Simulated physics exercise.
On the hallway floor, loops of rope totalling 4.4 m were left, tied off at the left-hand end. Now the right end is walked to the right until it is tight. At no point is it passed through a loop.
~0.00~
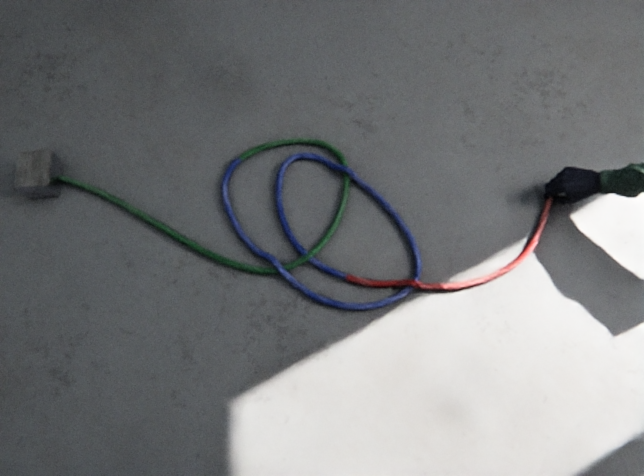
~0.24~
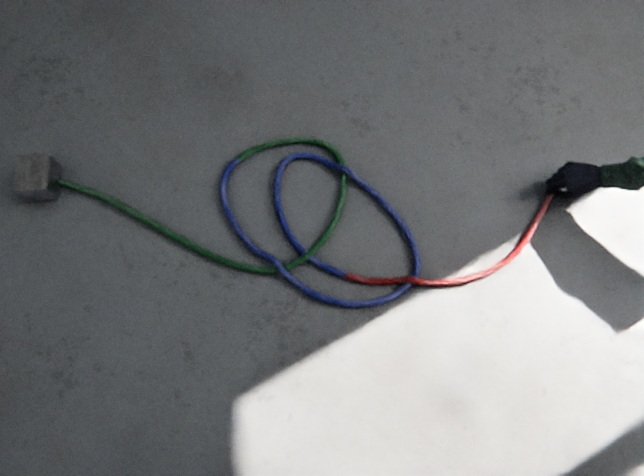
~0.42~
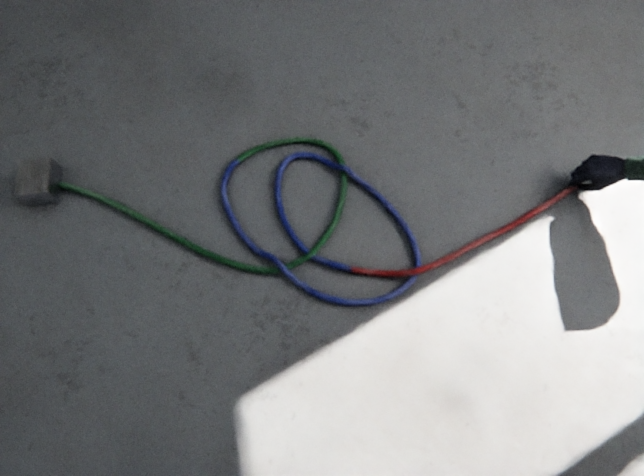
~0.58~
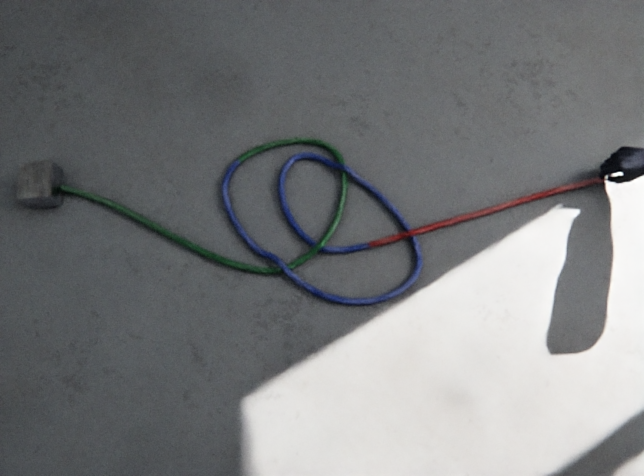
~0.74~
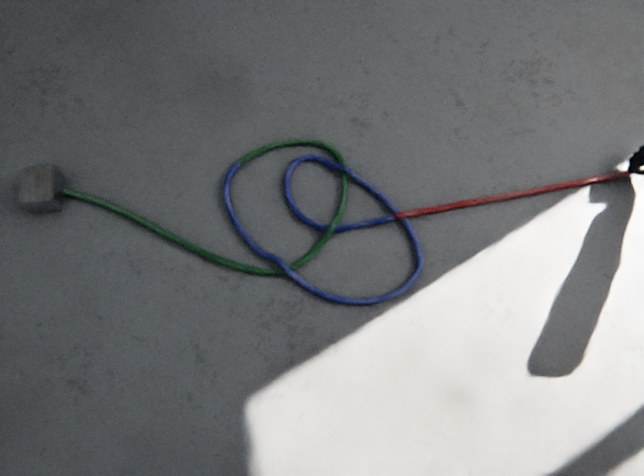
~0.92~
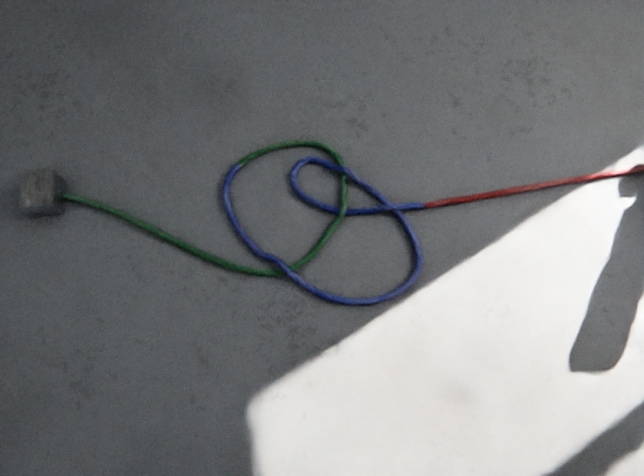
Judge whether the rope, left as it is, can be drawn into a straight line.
It cannot; it knots.
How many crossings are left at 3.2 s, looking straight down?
The total stands at 5.
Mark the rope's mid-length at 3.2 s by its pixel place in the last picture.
About (461, 189).
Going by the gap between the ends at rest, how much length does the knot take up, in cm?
Measured value: Around 35 cm.
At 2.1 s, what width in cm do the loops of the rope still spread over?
The spread comes to around 42 cm.
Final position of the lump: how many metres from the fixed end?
I'd say near the 1.6 m mark.
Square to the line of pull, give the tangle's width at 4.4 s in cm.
About 8 cm.
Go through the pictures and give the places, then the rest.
The first frame shows crossings (274, 271) blue over green, (309, 258) green over blue, (346, 172) blue over green, (410, 289) red over blue; rope runs through (176, 236) (324, 144) (319, 298) (307, 156) (458, 286); grip (550, 198).
In the second frame, rope runs through (176, 237) (319, 297) (457, 281); grip (552, 193).
In the third frame, rope runs through (177, 238) (321, 296) (459, 253); grip (576, 186).
In the fourth frame, rope runs through (179, 240) (323, 295) (473, 215); grip (605, 178).
In the fifth frame, rope runs through (181, 242) (326, 296) (499, 198); grip (633, 172).
In the sixth frame, rope runs through (182, 245) (319, 145) (326, 296) (304, 161) (529, 188).
By 2.1 s, the ends are 2.6 m apart, loops still 42 cm across.
By 3.2 s, the ends are 3.3 m apart, loops still 11 cm across.
By 4.4 s, the ends are 4.0 m apart, loops still 8 cm across.
By 5.6 s, the ends are 4.0 m apart, with a tight lump 1.8 m from the fixed end.
By 5.9 s, the ends are 4.0 m apart, with a tight lump 1.5 m from the fixed end.
